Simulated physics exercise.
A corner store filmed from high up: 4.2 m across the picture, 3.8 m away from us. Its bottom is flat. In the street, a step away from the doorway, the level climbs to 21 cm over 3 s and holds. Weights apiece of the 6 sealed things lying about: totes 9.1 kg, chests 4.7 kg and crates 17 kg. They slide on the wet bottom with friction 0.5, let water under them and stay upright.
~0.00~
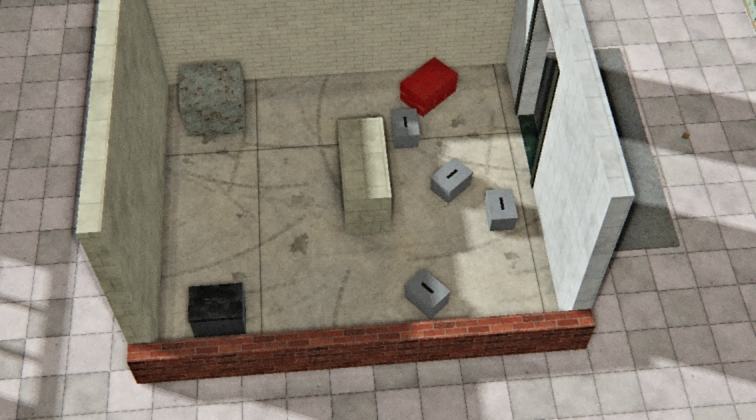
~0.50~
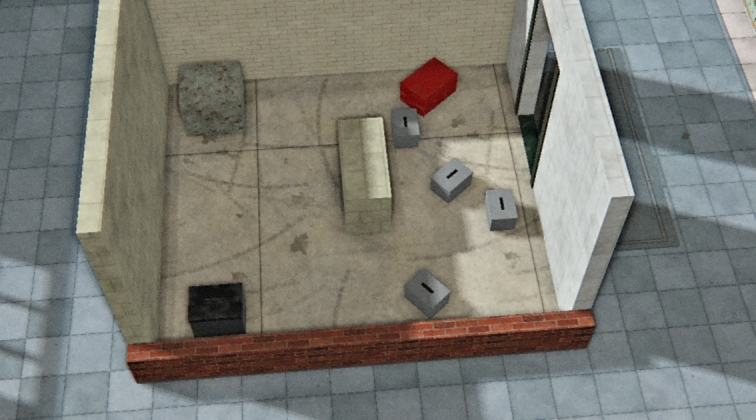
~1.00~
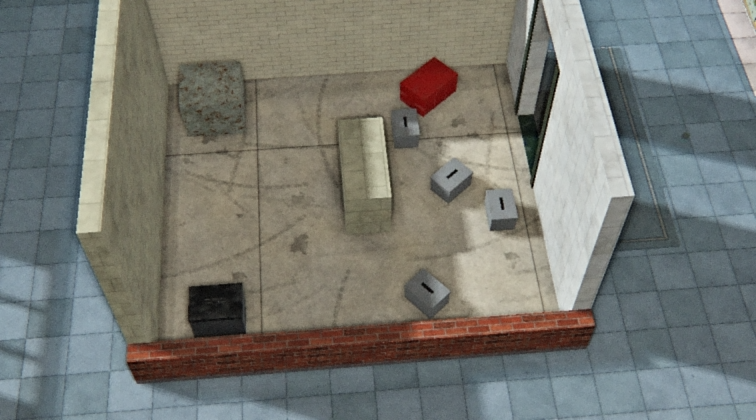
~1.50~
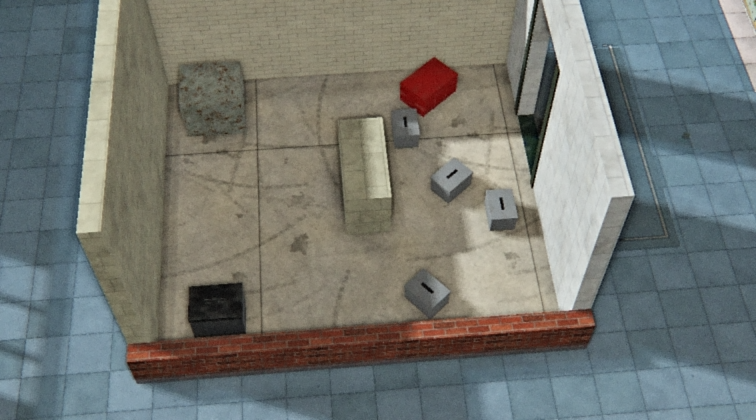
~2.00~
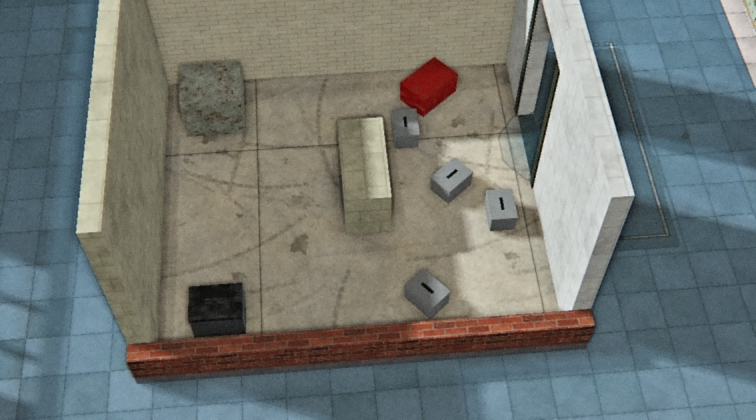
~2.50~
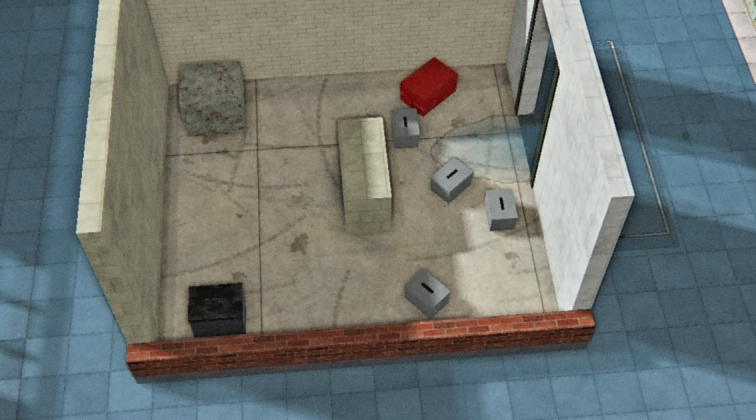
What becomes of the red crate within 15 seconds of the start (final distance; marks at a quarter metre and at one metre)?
Red crate moves a short way.
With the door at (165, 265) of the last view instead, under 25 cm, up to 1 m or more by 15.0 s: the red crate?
In that case the red crate gets carried off.
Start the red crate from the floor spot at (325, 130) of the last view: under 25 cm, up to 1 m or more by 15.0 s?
It ends far away.
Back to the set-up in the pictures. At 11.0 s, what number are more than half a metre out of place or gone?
I count 2.
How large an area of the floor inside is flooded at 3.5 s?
About 3.0 m2.
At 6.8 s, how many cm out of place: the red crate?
About 30 cm.
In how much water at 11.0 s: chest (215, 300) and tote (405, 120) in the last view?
Roughly 10 and 8 cm.
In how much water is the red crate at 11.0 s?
About 7 cm.
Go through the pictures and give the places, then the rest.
The first picture shows the red crate at (429, 78) rests on the ground; water covers 0.0 m2; 0 of 6 have shifted.
The second picture shows the red crate at (429, 78) rests on the ground; water covers 0.0 m2; 0 of 6 have shifted.
The third picture shows the red crate at (429, 78) rests on the ground; water covers 0.0 m2; 0 of 6 have shifted.
The fourth picture shows the red crate at (429, 78), on the bottom; water covers 0.0 m2; 0 of 6 have shifted.
The fifth picture shows the red crate at (429, 78), on the bottom; 0.2 m2 under water; 0 of 6 have shifted.
The sixth picture shows the red crate at (429, 78), on the bottom; water covers 0.8 m2; 0 of 6 have shifted.
After 3.5 s the red crate is near (429, 78), 0.0 m from its start, aground; 0 afloat.
After 6.8 s the red crate is near (413, 67), 0.3 m from its start, aground; 1 afloat.
After 11.0 s the red crate is near (445, 64), 0.3 m from its start, aground; 3 afloat.
After 15.0 s the red crate is near (474, 81), 0.5 m from its start, afloat; 6 afloat.
